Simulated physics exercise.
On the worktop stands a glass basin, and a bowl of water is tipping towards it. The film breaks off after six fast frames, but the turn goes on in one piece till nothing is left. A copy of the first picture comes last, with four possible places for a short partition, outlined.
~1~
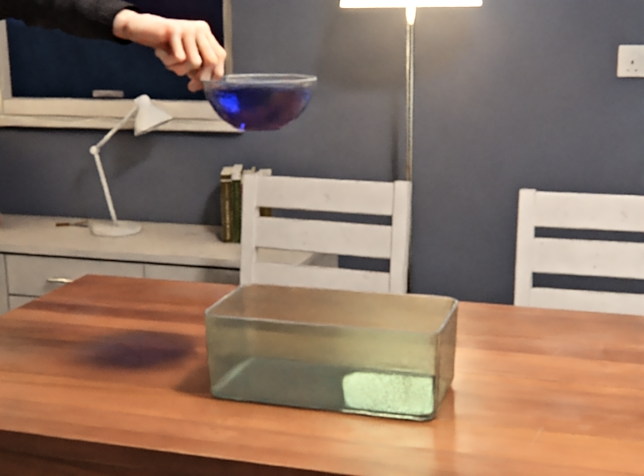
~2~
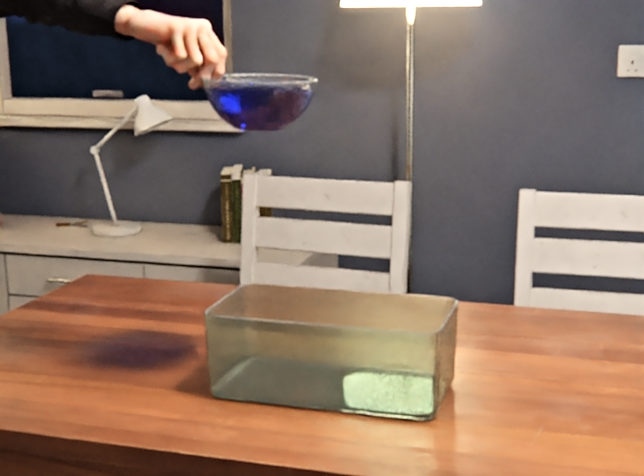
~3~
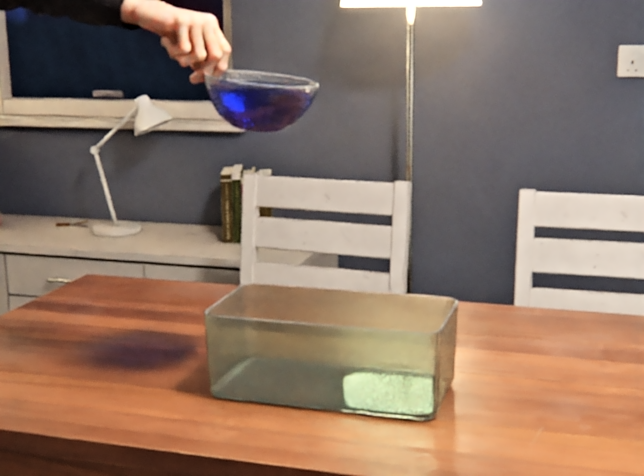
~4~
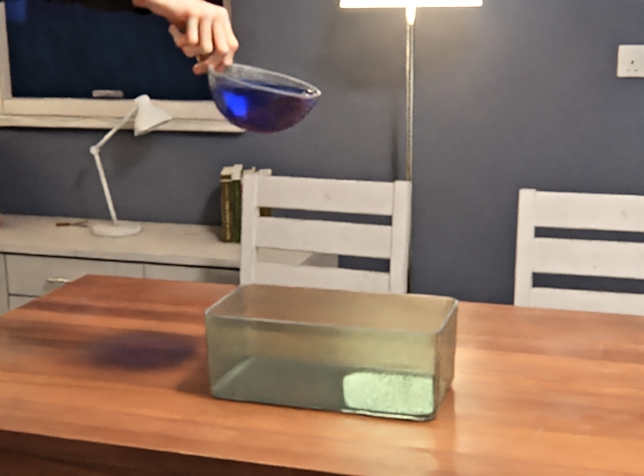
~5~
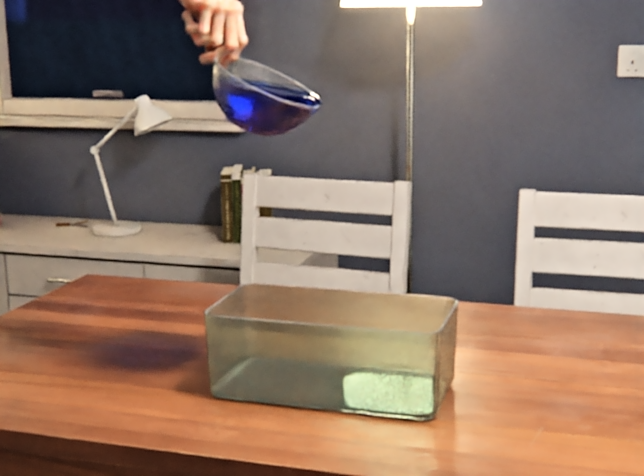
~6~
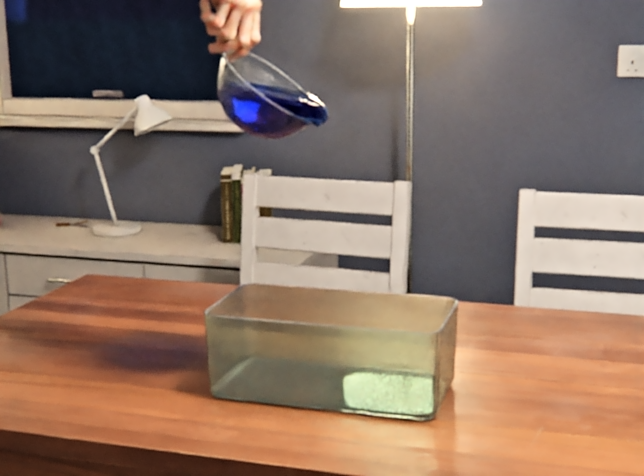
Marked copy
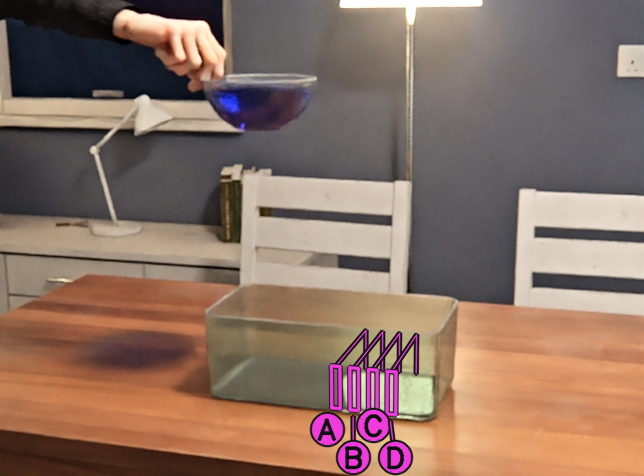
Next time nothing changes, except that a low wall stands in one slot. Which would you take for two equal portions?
Go for B.
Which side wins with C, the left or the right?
More ends on the left.
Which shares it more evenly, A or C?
That is slot A.
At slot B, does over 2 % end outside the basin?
Yes, it does.
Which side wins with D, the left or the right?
The left side.
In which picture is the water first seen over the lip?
Picture 5.
On the marked copy, A at (334, 414); B at (353, 416); C at (371, 418); D at (390, 420).
If A is chosen, about 26 % ends left of the wall and 68 % right of it; 6 % is lost outside.
If B is chosen, about 52 % ends left of the wall and 41 % right of it; 7 % is lost outside.
If C is chosen, about 76 % ends left of the wall and 16 % right of it; 9 % is lost outside.
If D is chosen, about 86 % ends left of the wall and 4 % right of it; 10 % is lost outside.
